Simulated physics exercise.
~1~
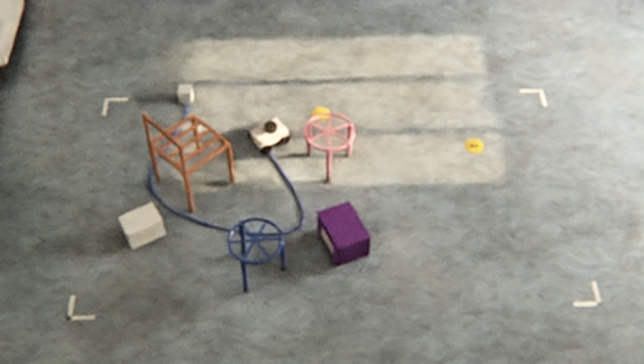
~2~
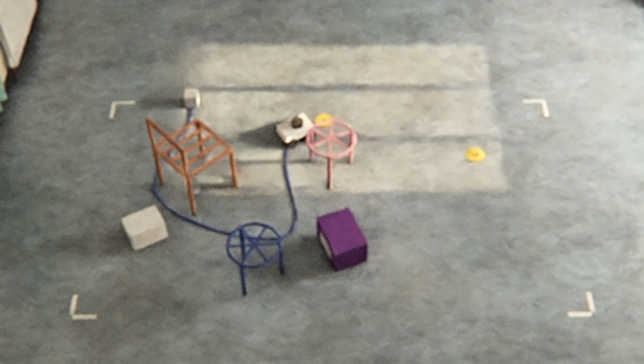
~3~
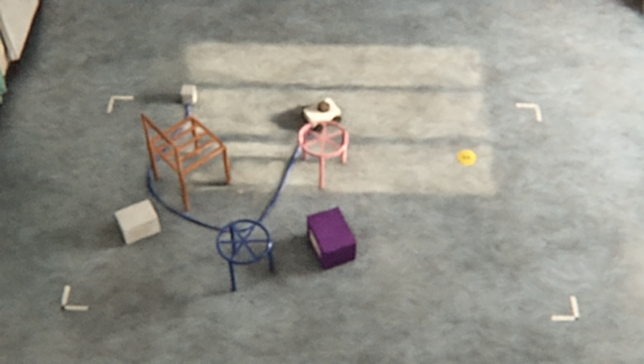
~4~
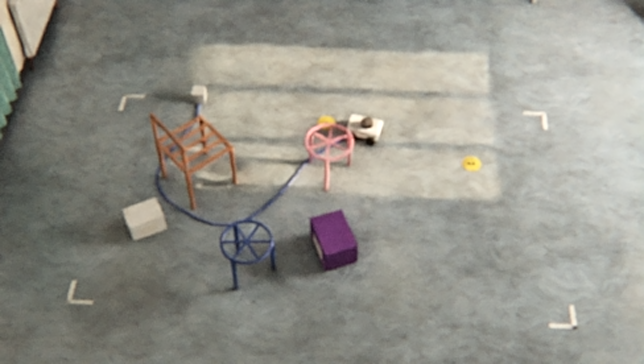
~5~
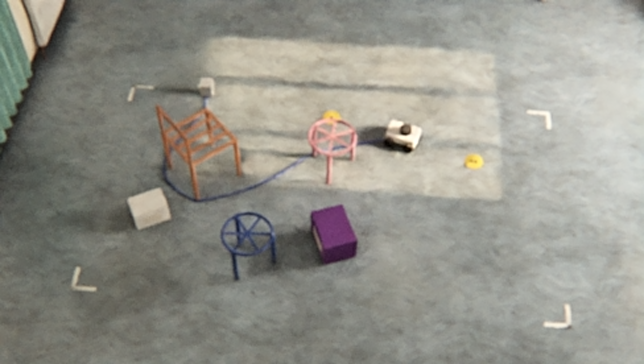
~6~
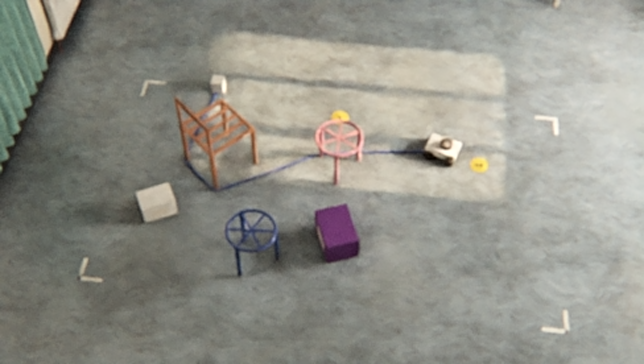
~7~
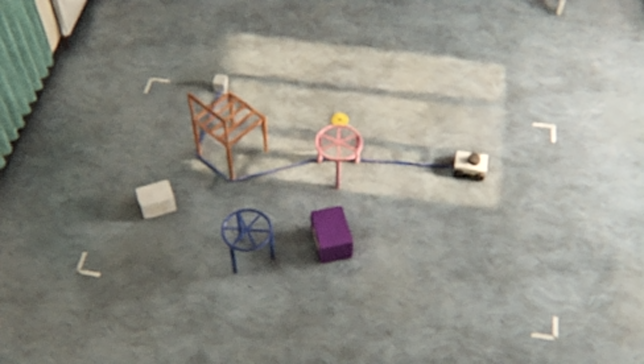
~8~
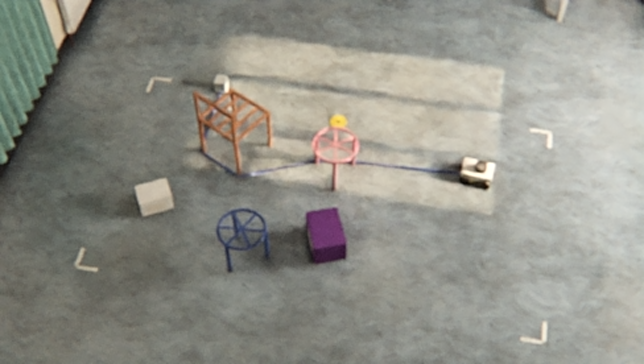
An orange chair shifts slightly as a small cart pulls a blue lead right and stops.
